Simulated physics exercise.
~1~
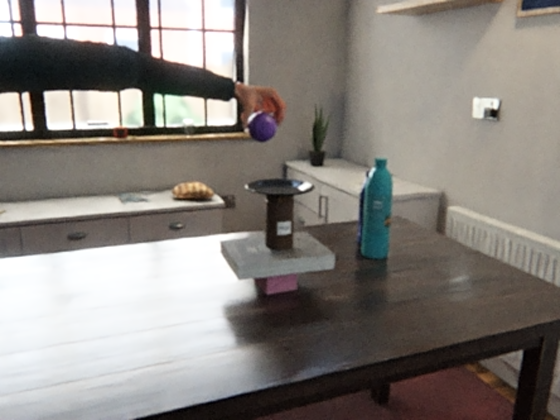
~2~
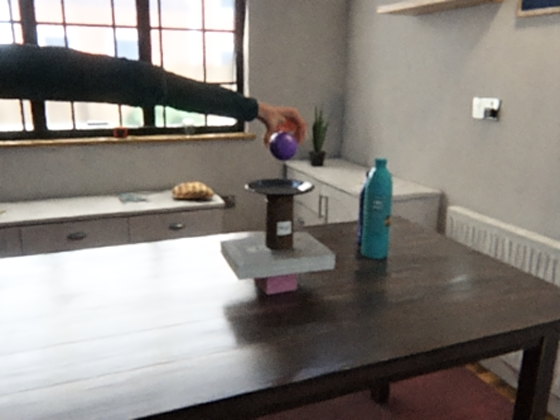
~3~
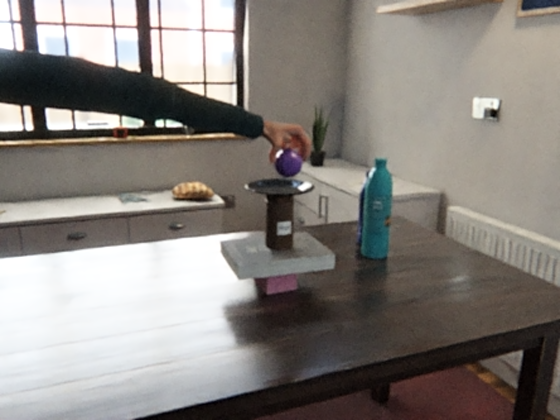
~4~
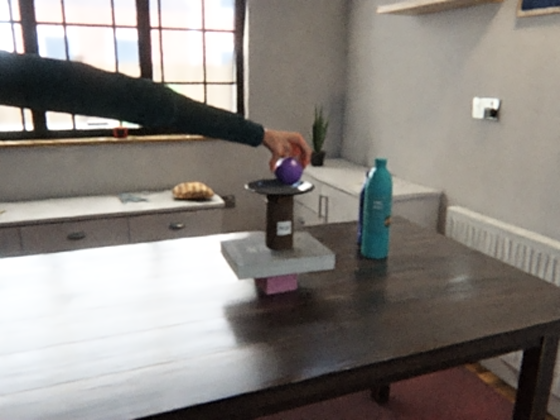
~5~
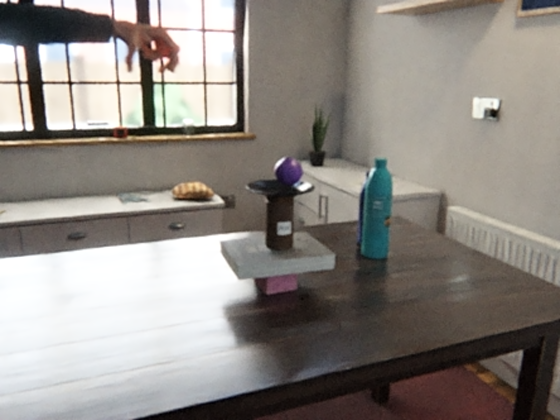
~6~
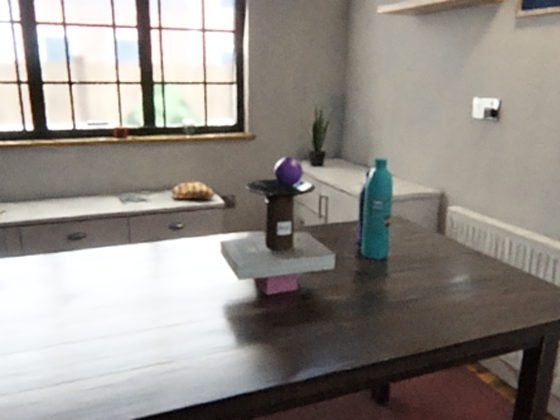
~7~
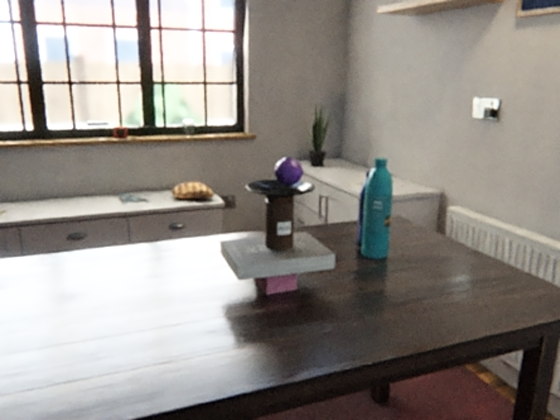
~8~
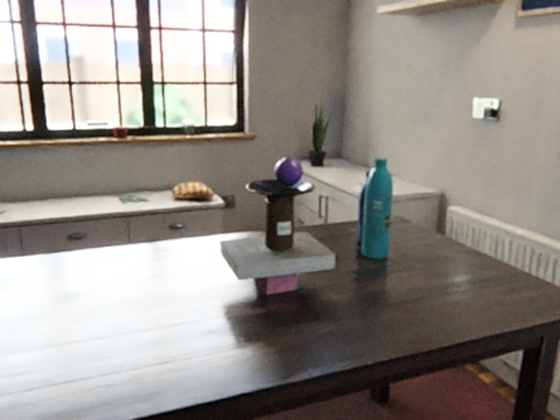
A hand lowering a purple ball-like object onto a black plate atop a stacked pile, then withdrawing as the pile stays balanced.
